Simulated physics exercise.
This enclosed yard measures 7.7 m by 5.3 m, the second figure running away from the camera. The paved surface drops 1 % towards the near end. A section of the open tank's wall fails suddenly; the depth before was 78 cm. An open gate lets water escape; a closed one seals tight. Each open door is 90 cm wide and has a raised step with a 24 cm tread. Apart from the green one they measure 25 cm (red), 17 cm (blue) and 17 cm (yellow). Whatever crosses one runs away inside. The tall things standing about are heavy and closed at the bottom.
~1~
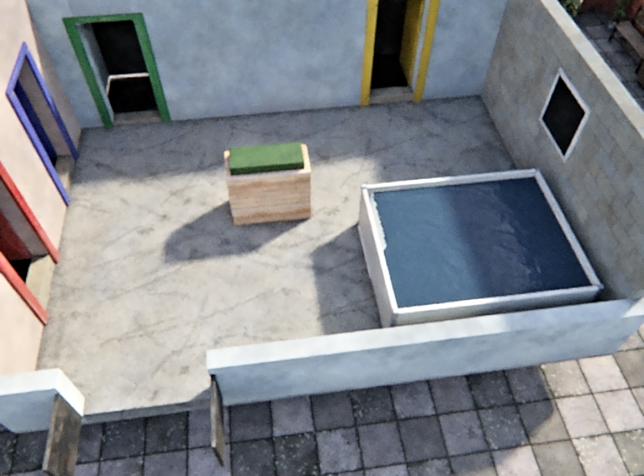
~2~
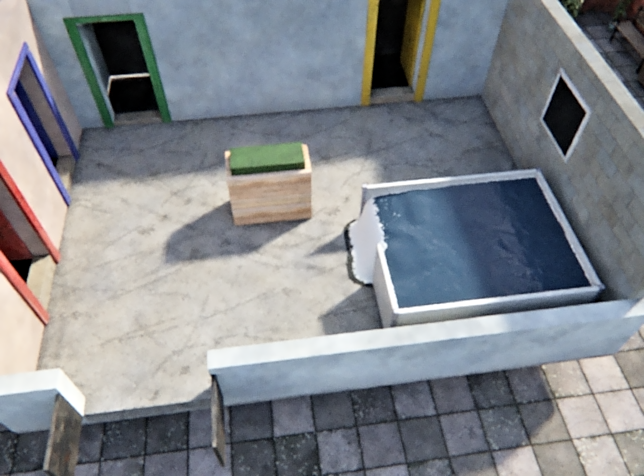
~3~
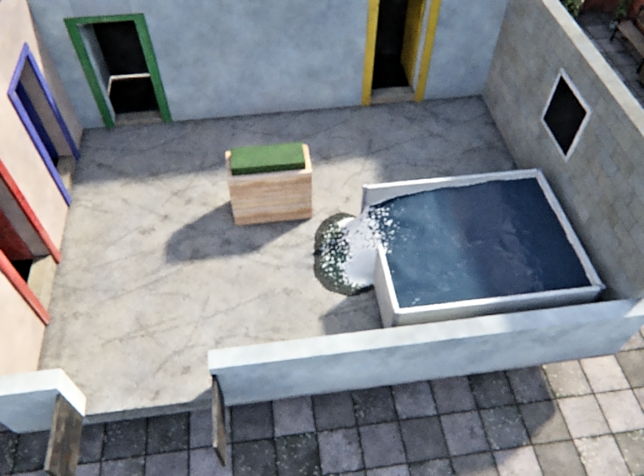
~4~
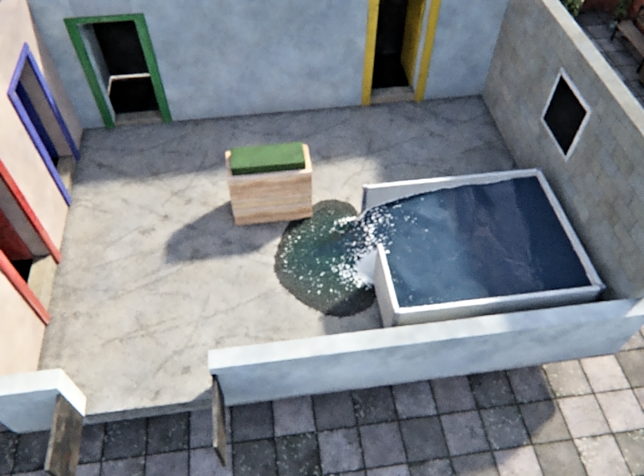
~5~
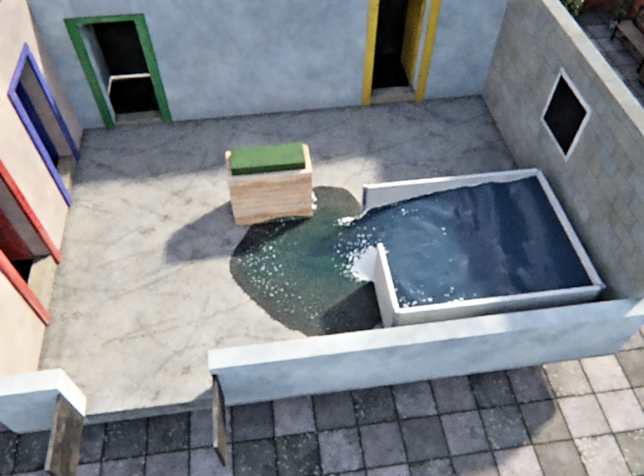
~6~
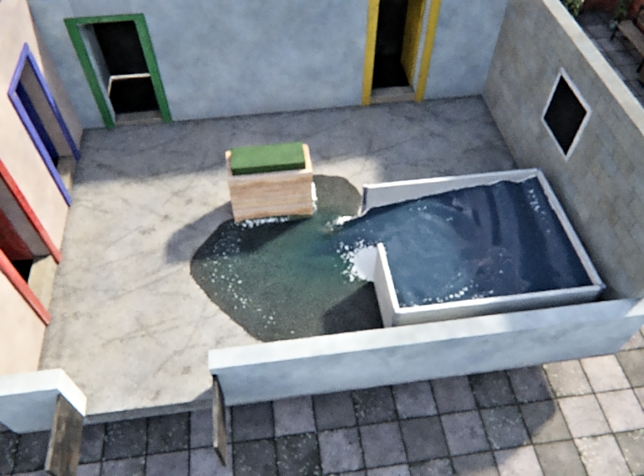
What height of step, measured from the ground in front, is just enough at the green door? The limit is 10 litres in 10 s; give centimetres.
Close to 13 cm is just enough.
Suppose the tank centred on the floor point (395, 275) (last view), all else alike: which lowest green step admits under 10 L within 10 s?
About 18 cm.
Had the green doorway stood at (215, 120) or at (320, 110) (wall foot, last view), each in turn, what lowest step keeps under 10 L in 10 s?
Roughly 6.0 and 9.5 cm.
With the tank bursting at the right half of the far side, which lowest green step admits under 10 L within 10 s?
Some 16 cm.
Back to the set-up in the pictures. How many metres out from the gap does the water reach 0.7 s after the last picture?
Some 4.8 m out.
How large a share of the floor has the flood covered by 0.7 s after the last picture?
Some 40 per cent of it.
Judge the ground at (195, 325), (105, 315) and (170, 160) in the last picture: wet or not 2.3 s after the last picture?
In turn: Under water, under water, still dry.
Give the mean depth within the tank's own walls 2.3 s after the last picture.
Roughly 42 cm on average.
Then, 0.7 s after the last picture water covers 40 % of the floor, deepest (42 cm) near (352, 243); it has not reached the green door.
Then, 2.3 s after the last picture water covers 60 % of the floor, deepest (42 cm) near (32, 403); it has not reached the green door.
Then, 9.3 s after the last picture water covers 100 % of the floor, deepest (17 cm) near (519, 183); 10 cm at the green door, 61 litres in over its 9 cm step.
At the green door as built, the water peaked near 15 cm, 6.3 s after the last picture.
Run again over the same 10 s with other heights there, 23 litres in over 11.5 cm, 0 litres over 16 cm. The limit of 10 litres is kept from about 13 cm up.
